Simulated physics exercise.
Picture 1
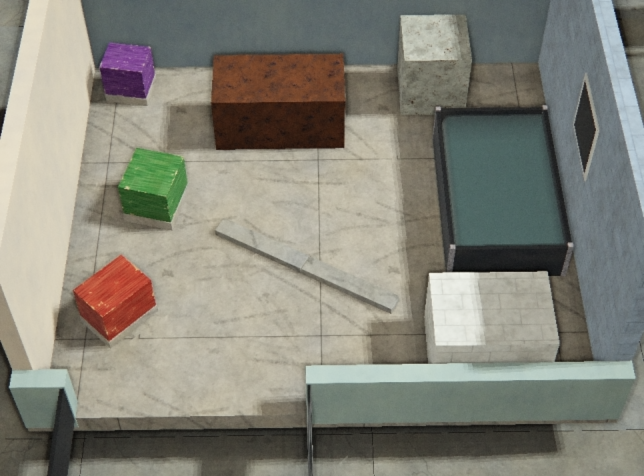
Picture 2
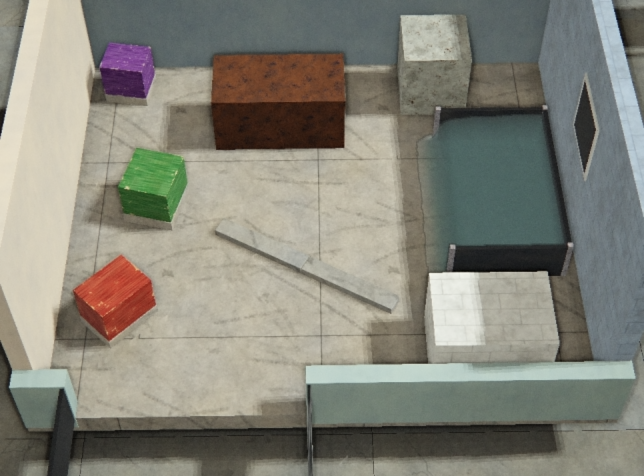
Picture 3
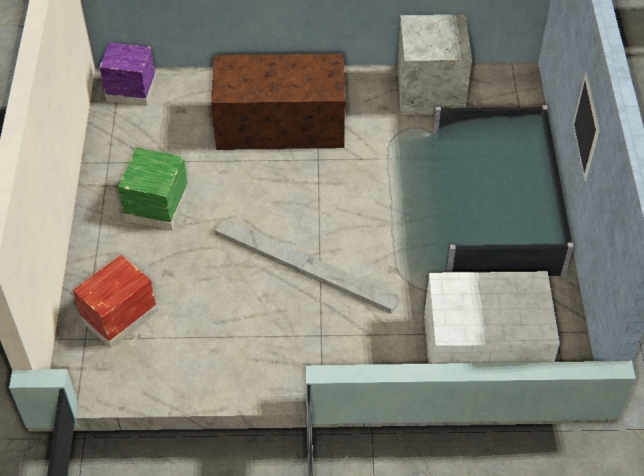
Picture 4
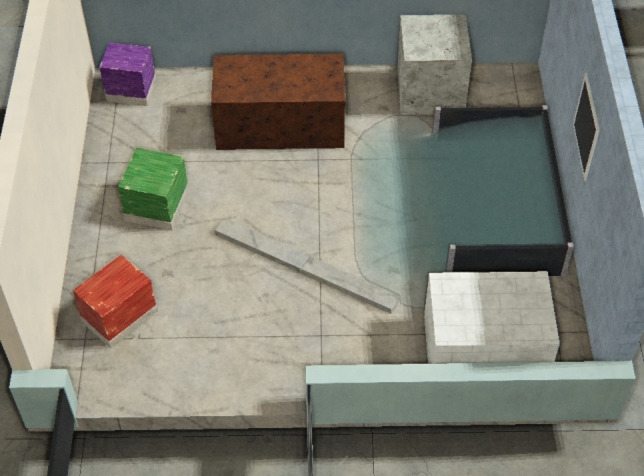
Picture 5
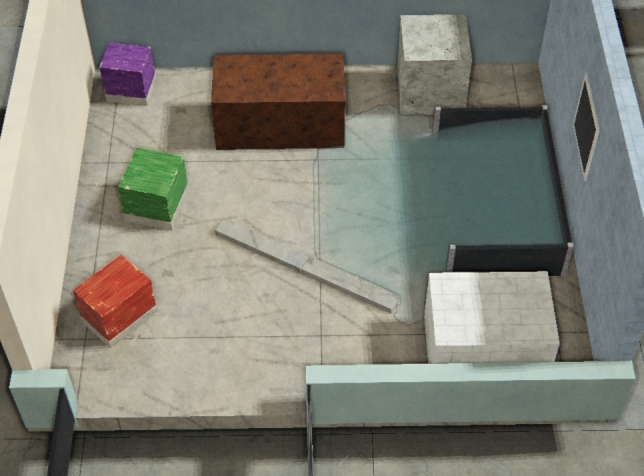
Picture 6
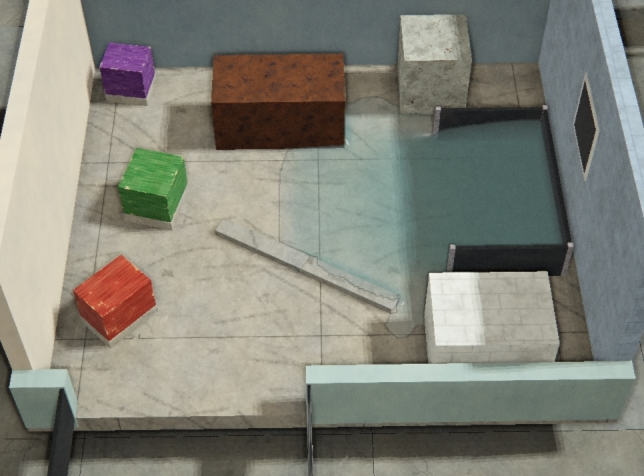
Water pours from the open tank on the right and spreads left across the floor.
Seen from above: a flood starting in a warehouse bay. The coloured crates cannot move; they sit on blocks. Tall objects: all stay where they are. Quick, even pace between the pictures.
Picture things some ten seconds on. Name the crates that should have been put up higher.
Outcome: The green crate is left wet, the purple crate is left wet, the red crate is left wet.
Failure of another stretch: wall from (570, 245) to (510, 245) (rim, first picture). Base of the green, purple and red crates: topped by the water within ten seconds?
Result: Green crate is not reached; purple crate is not reached; red crate is not reached.
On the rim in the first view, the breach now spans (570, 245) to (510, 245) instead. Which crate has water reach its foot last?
Last: The crate marked purple.
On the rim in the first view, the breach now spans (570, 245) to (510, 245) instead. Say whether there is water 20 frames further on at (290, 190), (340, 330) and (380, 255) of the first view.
The first point is swamped, the second swamped, the third swamped.
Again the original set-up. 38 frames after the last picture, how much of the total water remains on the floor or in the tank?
I'd estimate close to 94 per cent.
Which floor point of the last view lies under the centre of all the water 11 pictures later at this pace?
I reckon somewhere around (340, 199).
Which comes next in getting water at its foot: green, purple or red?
That would be the one in green.
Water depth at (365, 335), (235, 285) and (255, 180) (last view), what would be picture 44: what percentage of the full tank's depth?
The depth comes out near 4, 6 and 16 per cent.
A moment on, water covers 35 % of the floor; the green crate water round its plinth, the purple crate not reached, the red crate not reached.
Next, water covers 55 % of the floor; the green crate water round its plinth, the purple crate not reached, the red crate water round its plinth.
Then, water covers 70 % of the floor; the green crate water round its plinth, the purple crate water round its plinth, the red crate water round its plinth.
Later, water covers 90 % of the floor; the green crate water round its plinth, the purple crate water round its plinth, the red crate water round its plinth.
In the end, water covers 95 % of the floor; the green crate was topped, the purple crate was topped, the red crate was topped.
